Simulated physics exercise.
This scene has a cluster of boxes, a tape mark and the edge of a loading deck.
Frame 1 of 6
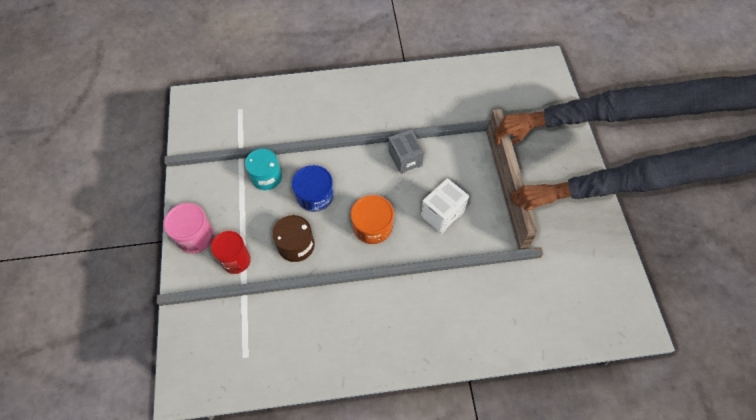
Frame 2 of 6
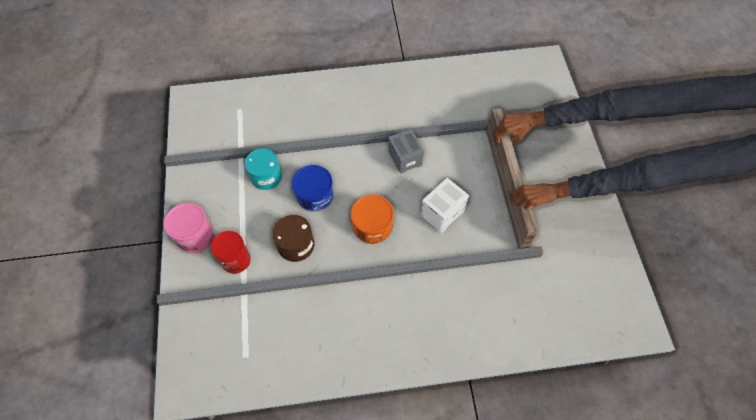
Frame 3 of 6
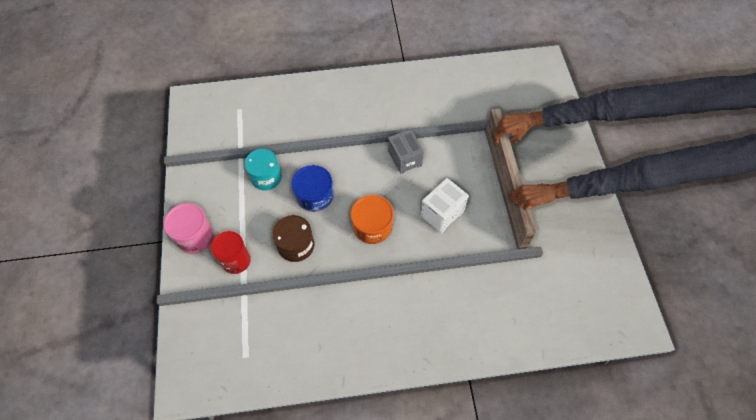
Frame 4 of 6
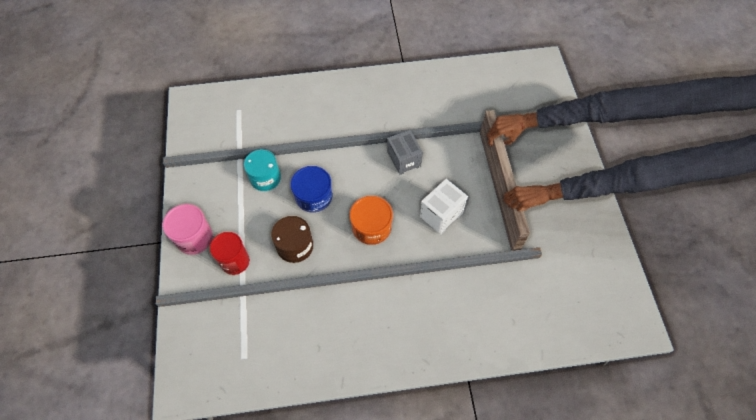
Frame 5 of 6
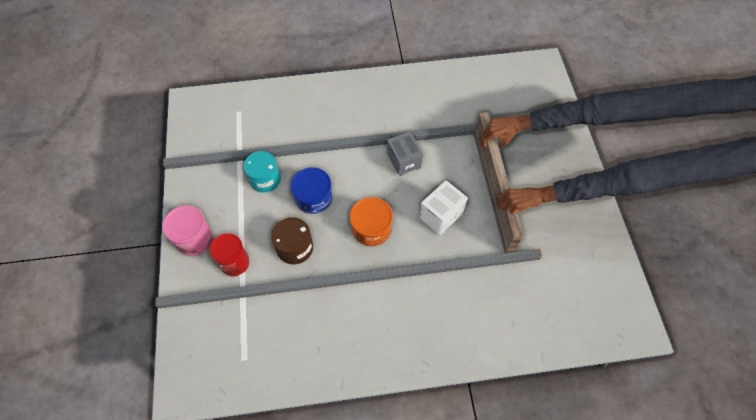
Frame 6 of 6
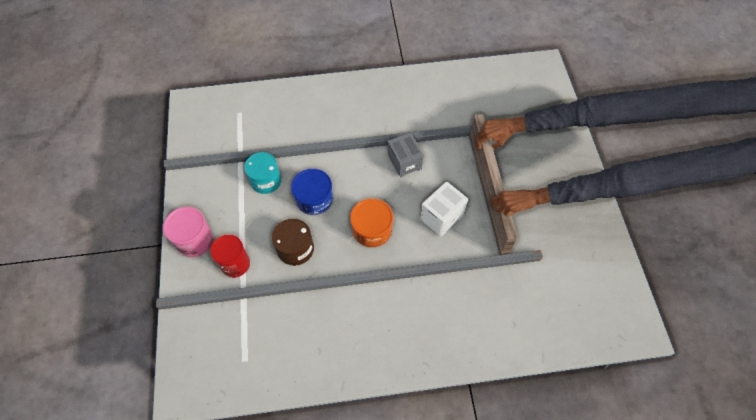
A wooden plank held by two hands slides slightly left toward still, colourful containers and boxes.
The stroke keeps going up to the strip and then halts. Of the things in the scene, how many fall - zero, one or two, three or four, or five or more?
Count: One or two.
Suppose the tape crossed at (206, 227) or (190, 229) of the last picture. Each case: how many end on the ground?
In order, 3 and 4.
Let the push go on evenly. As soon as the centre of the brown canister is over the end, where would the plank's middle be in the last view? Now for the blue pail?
The middle is at (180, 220) when it's the brown canister, and at (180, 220) when it's the blue pail.
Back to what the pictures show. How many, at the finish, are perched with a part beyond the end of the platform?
The overhang total is 0.
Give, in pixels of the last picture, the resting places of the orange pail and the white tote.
About (182, 238), and about (220, 227).
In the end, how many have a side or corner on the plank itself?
I count 2 of them.
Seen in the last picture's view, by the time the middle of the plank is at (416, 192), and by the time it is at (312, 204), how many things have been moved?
At the first place 3, at the second 7.
A little later, none off yet; pink pail at rest near (190, 233); red pail at rest near (231, 257); turquoise canister at rest near (263, 173).
Next, none off yet; pink pail at rest near (190, 233); red pail shifted a little near (226, 259); turquoise canister at rest near (263, 173).
Later still, none off yet; pink pail at rest near (190, 233); red pail shifted well along near (168, 279); turquoise canister shifted about its own width near (243, 167).
When it is over, the number that fall off is one or two; down, red pail and pink pail.
